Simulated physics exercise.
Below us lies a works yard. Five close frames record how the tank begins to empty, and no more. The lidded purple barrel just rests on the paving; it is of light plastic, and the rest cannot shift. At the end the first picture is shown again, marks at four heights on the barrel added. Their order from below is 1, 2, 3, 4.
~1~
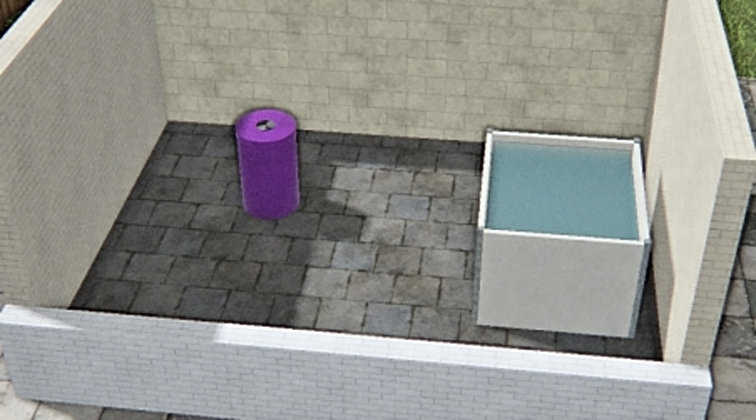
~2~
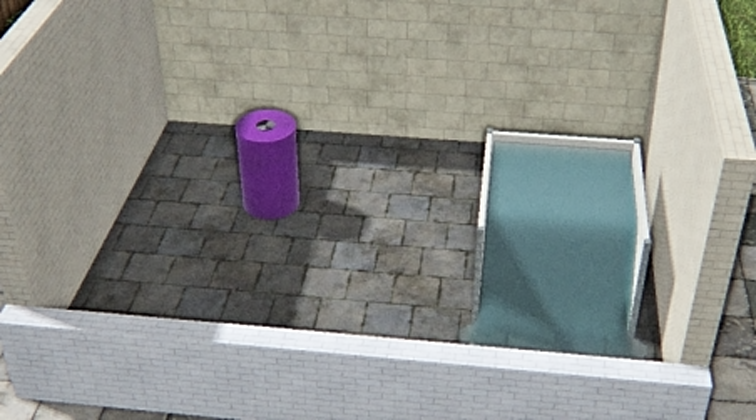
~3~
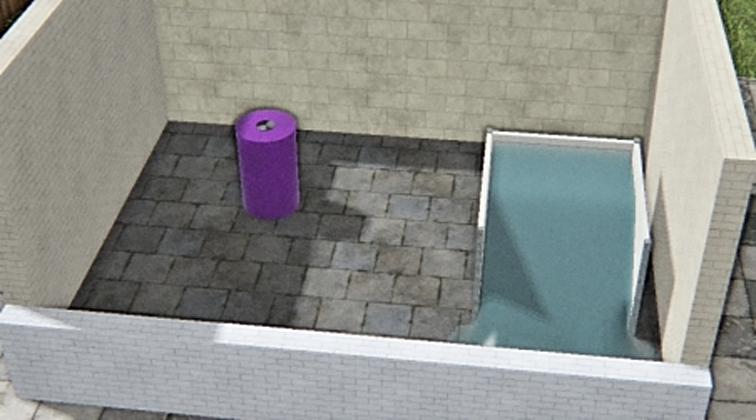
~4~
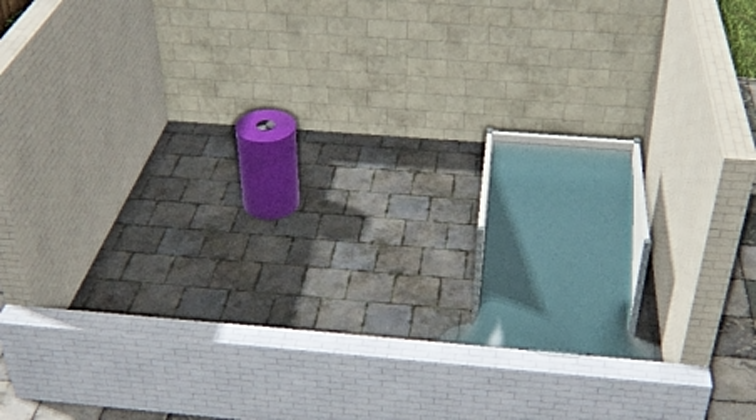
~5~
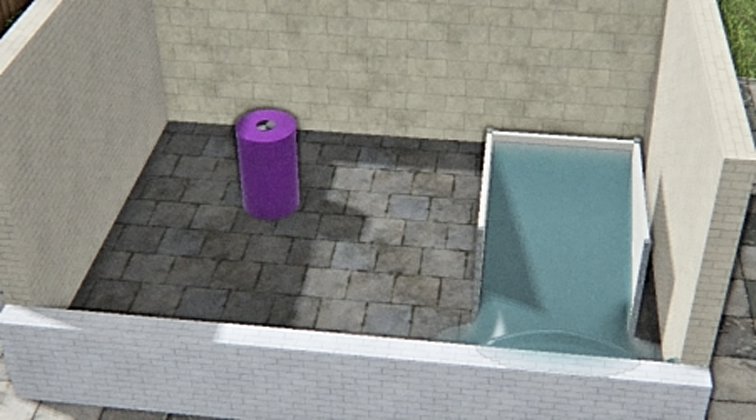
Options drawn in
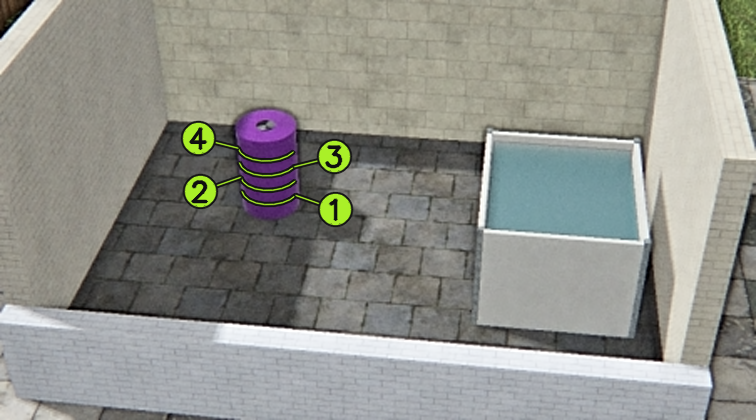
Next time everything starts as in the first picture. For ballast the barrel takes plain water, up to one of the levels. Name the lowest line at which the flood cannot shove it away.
That is level 1.
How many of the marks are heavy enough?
All of them.
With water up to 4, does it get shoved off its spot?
No, that is safe.
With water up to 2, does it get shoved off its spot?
No, that is safe.
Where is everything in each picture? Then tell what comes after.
The first frame shows lid of the purple barrel at (266, 125); tank full, its middle at (562, 191).
In the second frame, water covers 3 % of the ground, mostly out of sight from here.
In the third frame, water covers 7 % of the ground, mostly out of sight from here.
In the fourth frame, water covers 9 % of the ground, mostly out of sight from here.
The fifth frame shows lid of the purple barrel at (266, 125); water covers 10 % of the ground, mostly out of sight from here.
On the marked copy, 1 at (264, 204); 2 at (263, 190); 3 at (262, 175); 4 at (261, 160); from the bottom up 1, 2, 3, 4.
Choosing 1, it does not move.
Choosing 2, it does not move.
Choosing 3, it does not move.
Choosing 4, it does not move.
